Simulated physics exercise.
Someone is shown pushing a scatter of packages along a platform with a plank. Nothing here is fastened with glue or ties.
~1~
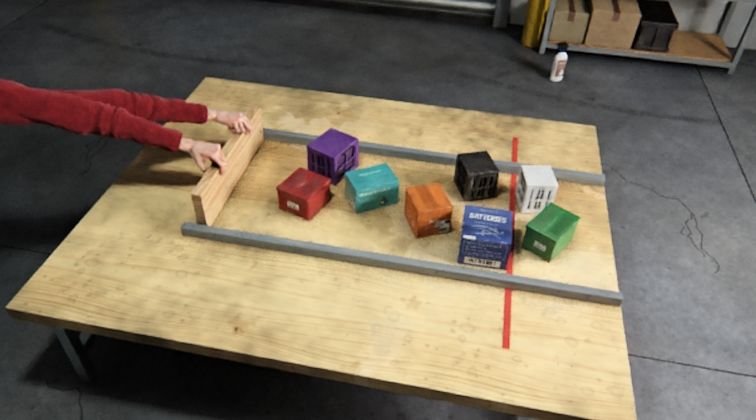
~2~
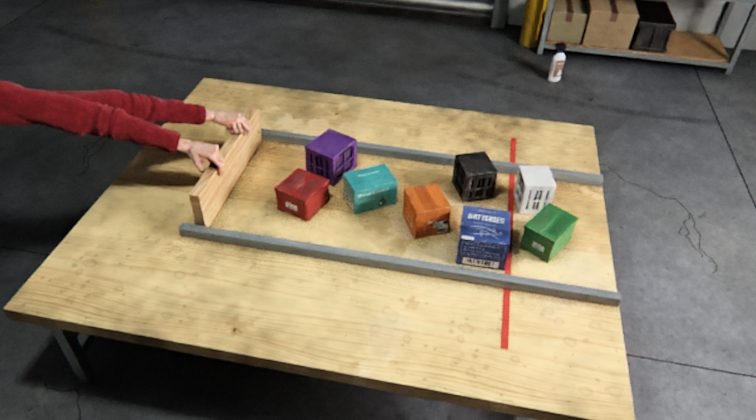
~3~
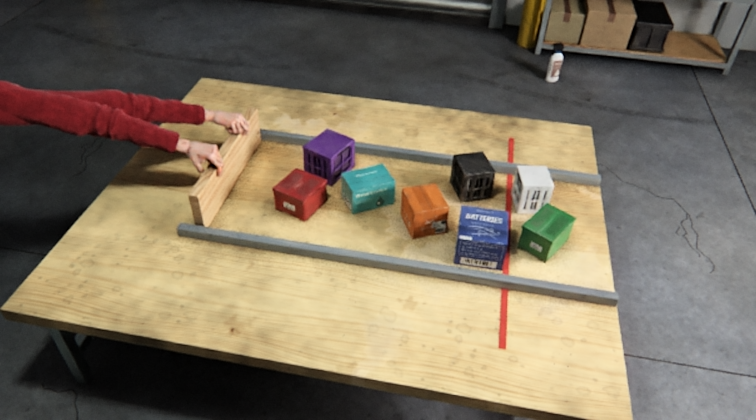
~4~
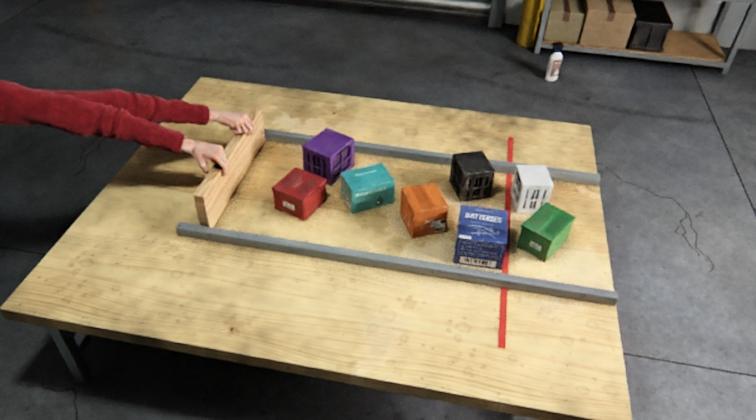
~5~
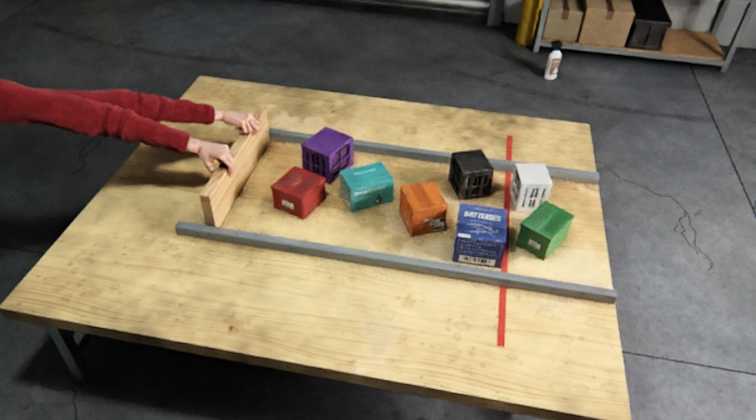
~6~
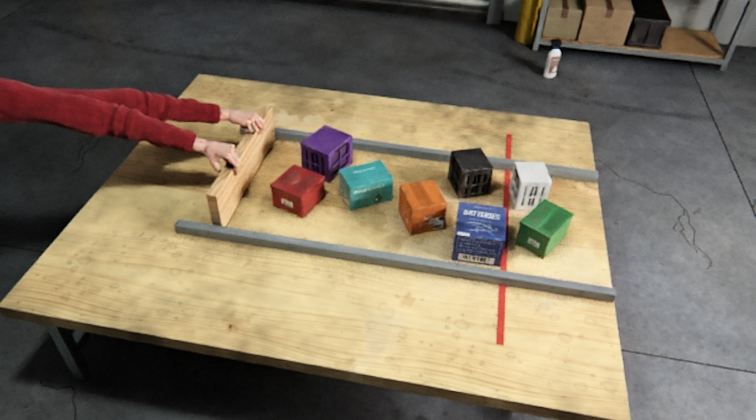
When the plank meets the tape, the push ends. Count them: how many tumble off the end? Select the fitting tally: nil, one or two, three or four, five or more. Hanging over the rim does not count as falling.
The fall count stops at one or two.
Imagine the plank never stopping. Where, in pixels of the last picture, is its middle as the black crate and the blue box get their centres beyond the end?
When the black crate crosses, the middle is near (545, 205); when the blue box crosses, near (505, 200).
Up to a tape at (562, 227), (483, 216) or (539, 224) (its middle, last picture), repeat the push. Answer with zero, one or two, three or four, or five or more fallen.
Well, in the order given, it's 5 or more, none at all and three or four.
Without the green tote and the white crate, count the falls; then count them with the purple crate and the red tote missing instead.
The number fallen is 0, and in the other try 0.
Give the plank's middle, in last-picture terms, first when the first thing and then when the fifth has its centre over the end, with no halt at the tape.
At (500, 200) for the first, at (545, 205) for the fifth.
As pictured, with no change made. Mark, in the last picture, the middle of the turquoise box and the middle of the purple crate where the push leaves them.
Reading them off: First (560, 202); then (527, 178).
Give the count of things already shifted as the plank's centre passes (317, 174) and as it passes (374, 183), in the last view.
Counting first: 3, next 4.
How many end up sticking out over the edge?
The figure is 2.
Soon after, none off yet; green tote at rest near (544, 229); white crate at rest near (529, 186); blue box at rest near (479, 234).
After that, none off yet; green tote at rest near (544, 229); white crate at rest near (529, 186); blue box displaced a little near (485, 237).
And then, none off yet; green tote displaced about its own width near (590, 231); white crate displaced a little near (549, 189); blue box displaced about its own width near (558, 254).
In the end, the number that fall off is one or two; gone, green tote.
